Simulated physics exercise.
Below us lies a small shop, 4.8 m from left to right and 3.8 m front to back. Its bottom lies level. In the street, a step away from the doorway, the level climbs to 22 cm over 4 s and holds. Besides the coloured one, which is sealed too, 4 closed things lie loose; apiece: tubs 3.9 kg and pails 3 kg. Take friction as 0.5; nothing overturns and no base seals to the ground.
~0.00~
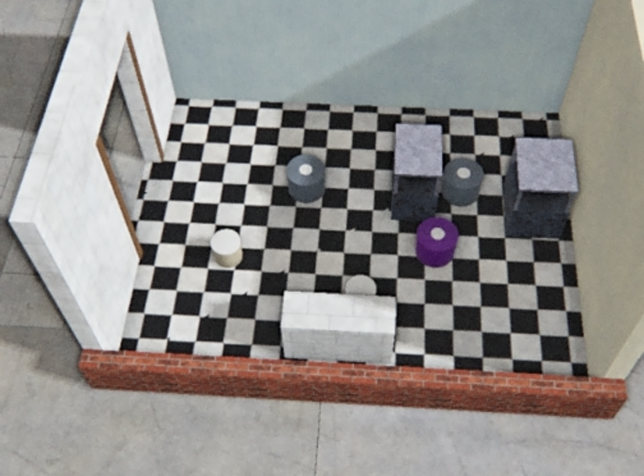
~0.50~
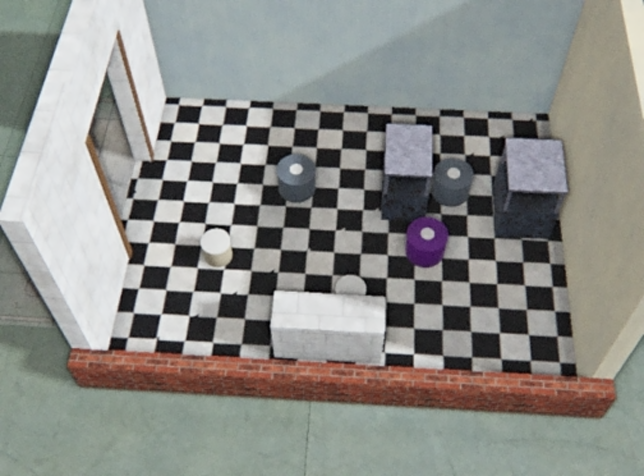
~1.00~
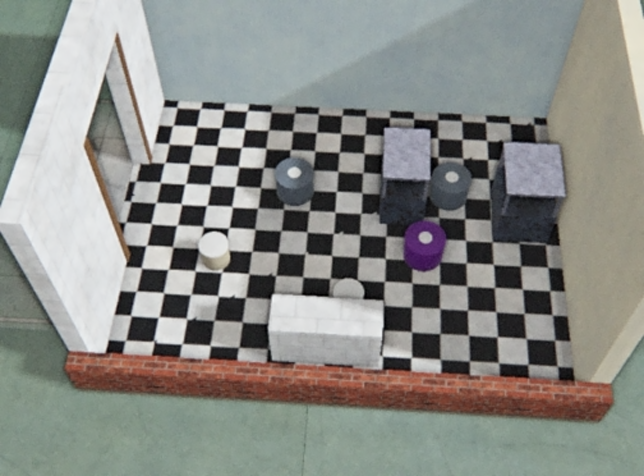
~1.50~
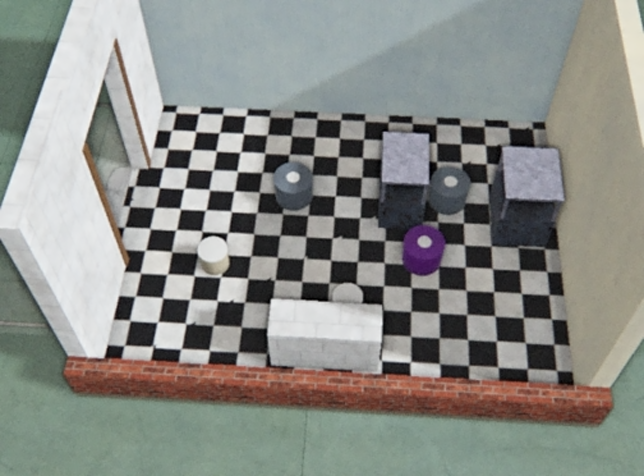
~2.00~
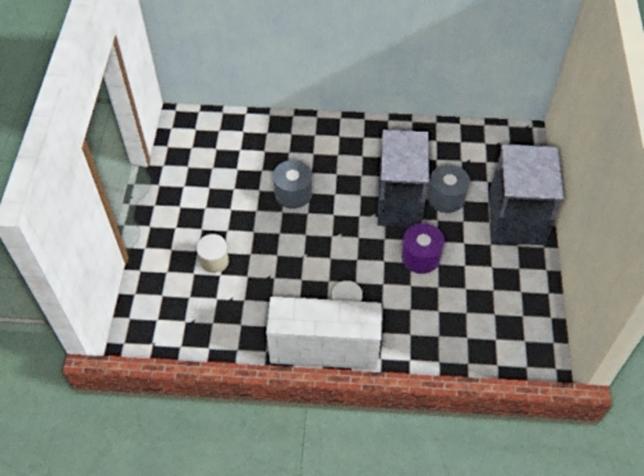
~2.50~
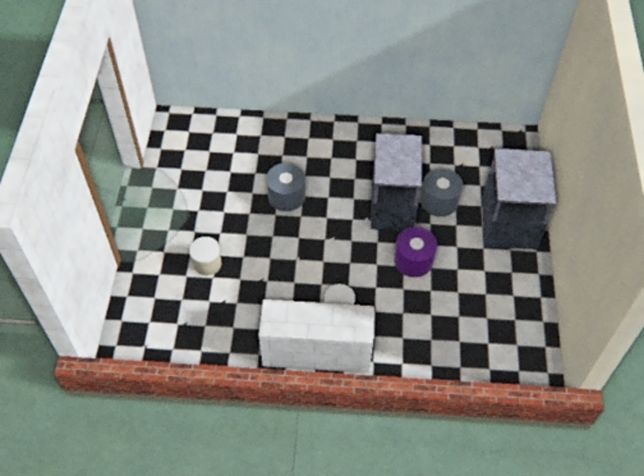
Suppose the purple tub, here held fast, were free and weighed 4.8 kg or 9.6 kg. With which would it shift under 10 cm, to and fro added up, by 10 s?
For it, neither load is enough.
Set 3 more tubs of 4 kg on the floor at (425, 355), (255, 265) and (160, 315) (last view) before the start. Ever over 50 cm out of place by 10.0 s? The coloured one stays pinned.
In that order: Over, more, under.
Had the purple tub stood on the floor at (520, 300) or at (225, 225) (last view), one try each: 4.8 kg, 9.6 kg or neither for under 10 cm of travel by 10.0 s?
In that order: Neither holds; neither holds.
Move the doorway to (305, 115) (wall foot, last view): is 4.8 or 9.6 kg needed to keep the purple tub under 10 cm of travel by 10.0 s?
In that case the lower weight is enough.
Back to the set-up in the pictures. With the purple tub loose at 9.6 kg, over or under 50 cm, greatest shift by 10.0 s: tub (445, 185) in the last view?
It is short of it.
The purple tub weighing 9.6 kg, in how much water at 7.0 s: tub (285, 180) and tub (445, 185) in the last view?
About 7 and 2 cm.
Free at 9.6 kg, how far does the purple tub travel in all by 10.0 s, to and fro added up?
Some 140 cm in all.
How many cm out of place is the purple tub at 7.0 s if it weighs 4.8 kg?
Roughly 140 cm.
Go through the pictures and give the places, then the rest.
The first frame shows the purple tub at (438, 234), on the bottom; 0.0 m2 under water; 0 of 5 have shifted.
The second frame shows the purple tub at (428, 234), on the bottom; water covers 0.0 m2; 0 of 5 have shifted.
The third frame shows the purple tub at (426, 238), on the bottom; water covers 0.0 m2; 0 of 5 have shifted.
The fourth frame shows the purple tub at (425, 242), on the bottom; 0.0 m2 under water; 0 of 5 have shifted.
The fifth frame shows the purple tub at (424, 240) rests on the ground; water covers 0.0 m2; 0 of 5 have shifted.
The sixth frame shows the purple tub at (417, 244), on the bottom; 0.6 m2 under water; 0 of 5 have shifted.
After 3.5 s the purple tub would be 0 cm from its start with 4.8 kg and 0 cm from its start with 9.6 kg; 0 cm of water round it then.
After 4.5 s the purple tub would be 0 cm from its start with 4.8 kg and 0 cm from its start with 9.6 kg; 1 cm of water round it then.
After 7.0 s the purple tub would be 133 cm from its start with 4.8 kg and 53 cm from its start with 9.6 kg; 4 cm of water round it then.
After 10.0 s the purple tub would be 82 cm from its start with 4.8 kg and 66 cm from its start with 9.6 kg; 9 cm of water round it then.
